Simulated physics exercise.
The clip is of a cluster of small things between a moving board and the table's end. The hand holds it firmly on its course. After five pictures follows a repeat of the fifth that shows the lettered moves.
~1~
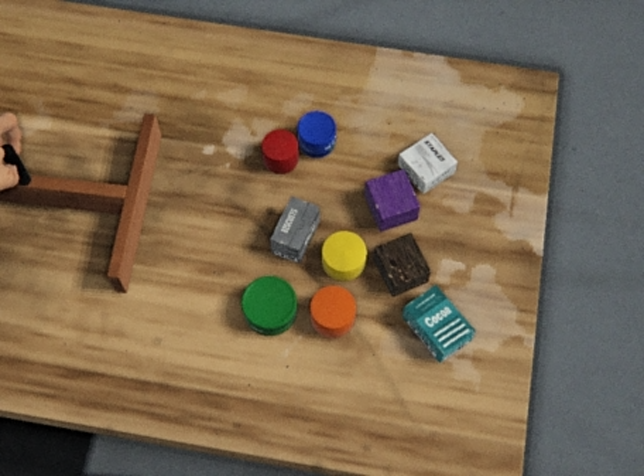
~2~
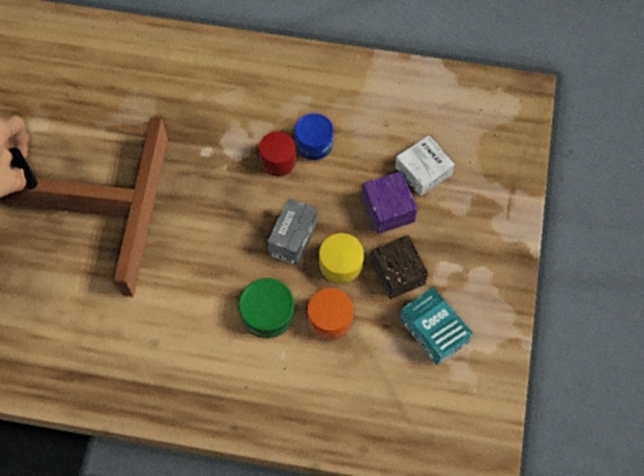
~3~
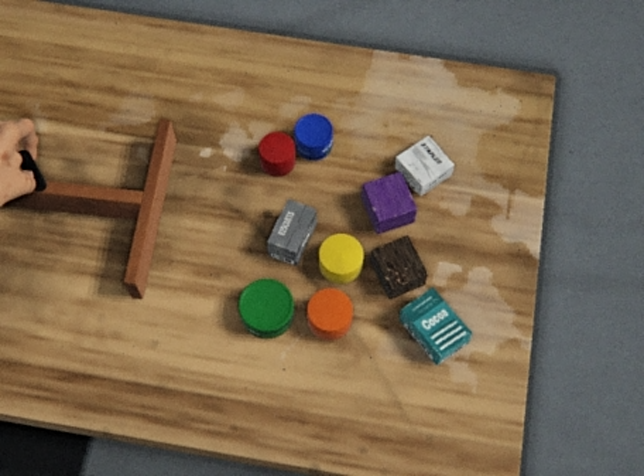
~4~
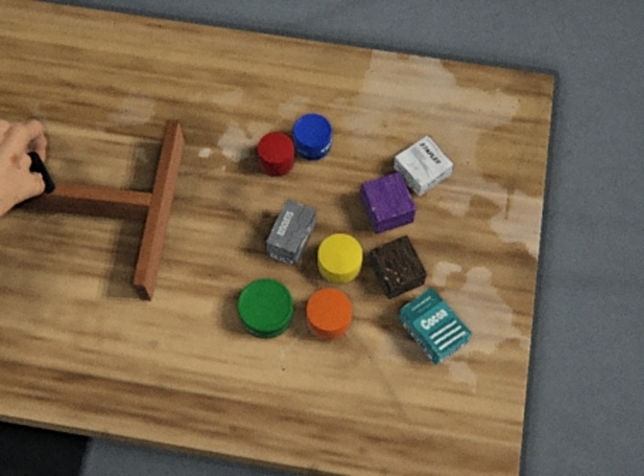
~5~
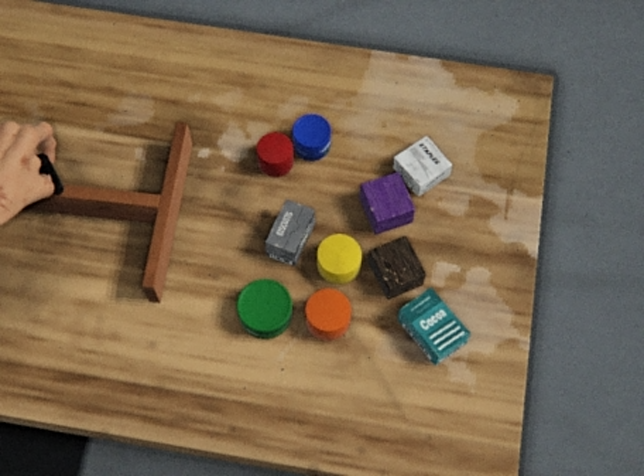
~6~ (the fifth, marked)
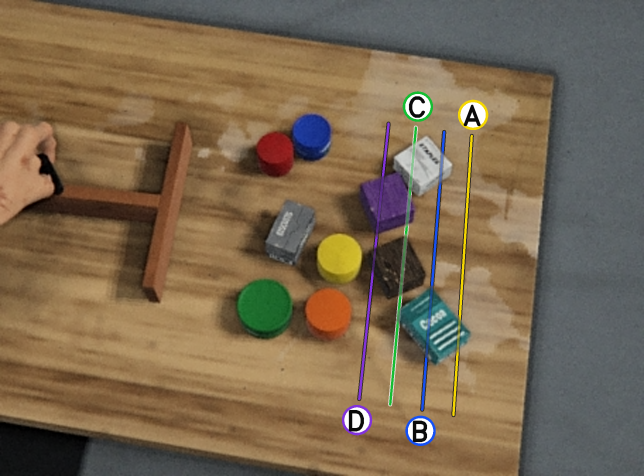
A hand slides a wooden T-shaped board slowly right toward a cluster of small objects.
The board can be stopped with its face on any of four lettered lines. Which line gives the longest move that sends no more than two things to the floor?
Stop at A.
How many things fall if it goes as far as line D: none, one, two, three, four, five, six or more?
By then, none.
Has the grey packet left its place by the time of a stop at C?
Yes.
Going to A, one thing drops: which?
The black block goes over.
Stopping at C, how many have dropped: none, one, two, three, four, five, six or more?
The count is none.
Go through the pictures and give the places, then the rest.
In the first frame, board (132, 192); grey packet (295, 230); white box (427, 164).
In the second frame, board (138, 196); green jar (267, 309).
In the third frame, board (148, 198); black block (399, 268).
In the fourth frame, board (157, 200); turquoise packet (434, 326).
In the fifth frame, board (165, 201); purple block (387, 203); yellow tin (339, 259); grey packet (291, 232).
On the marked copy, A at (463, 267); B at (434, 262); C at (404, 258); D at (375, 253).
With A. Early on, board (271, 218); blue tub (325, 133); green jar (294, 314).
Further on, board (380, 235); black block (481, 267); turquoise packet (472, 321).
At the end, board (463, 248); black block over the edge; turquoise packet (523, 332); one fallen.
As for the rest, B is within the limit but short; C is within the limit but short; D is within the limit but short.
